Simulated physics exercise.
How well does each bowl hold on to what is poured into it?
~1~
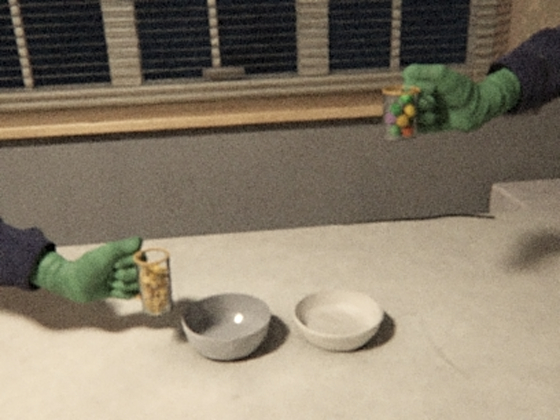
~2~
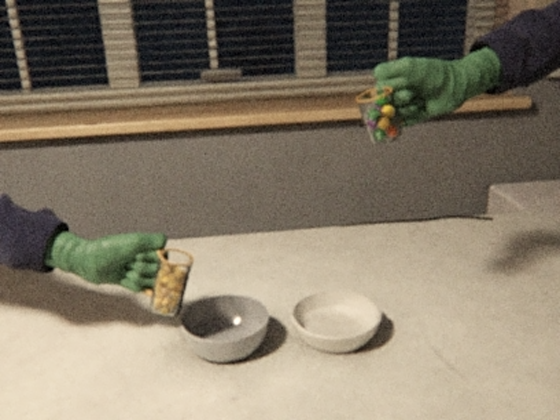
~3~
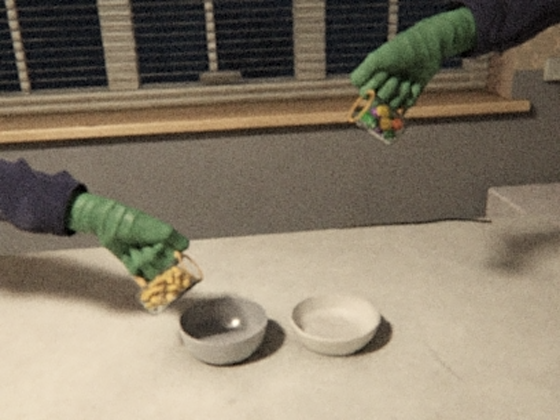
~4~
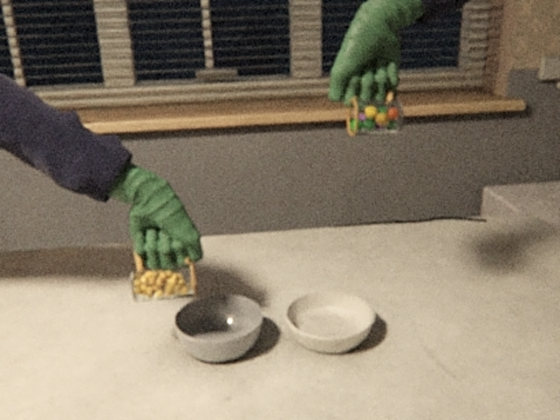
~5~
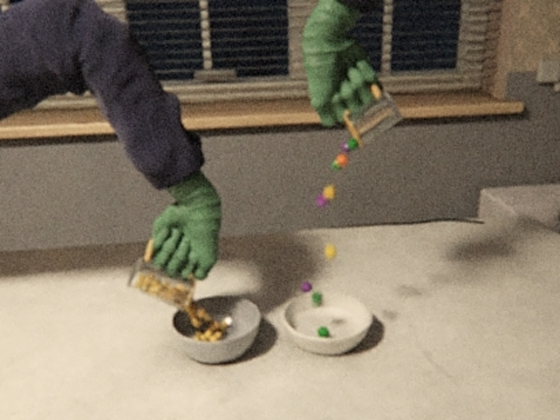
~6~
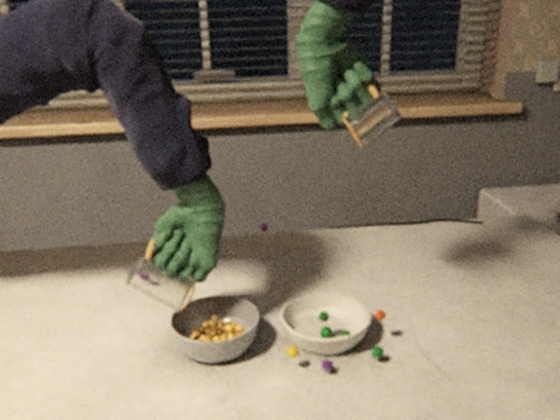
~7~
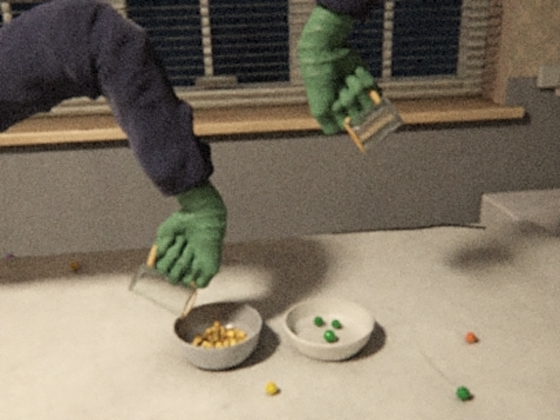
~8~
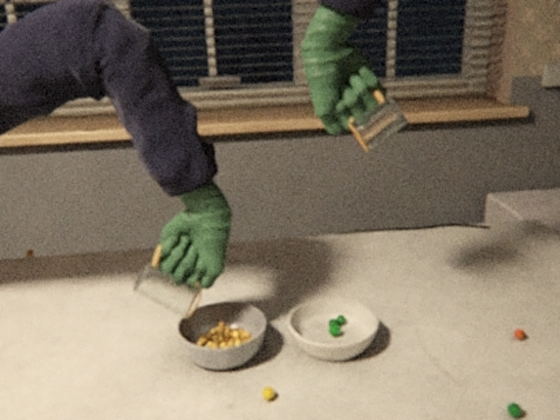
The grey bowl on the left keeps all of its tan pieces, while the white bowl on the right keeps only a few green balls and loses the rest.
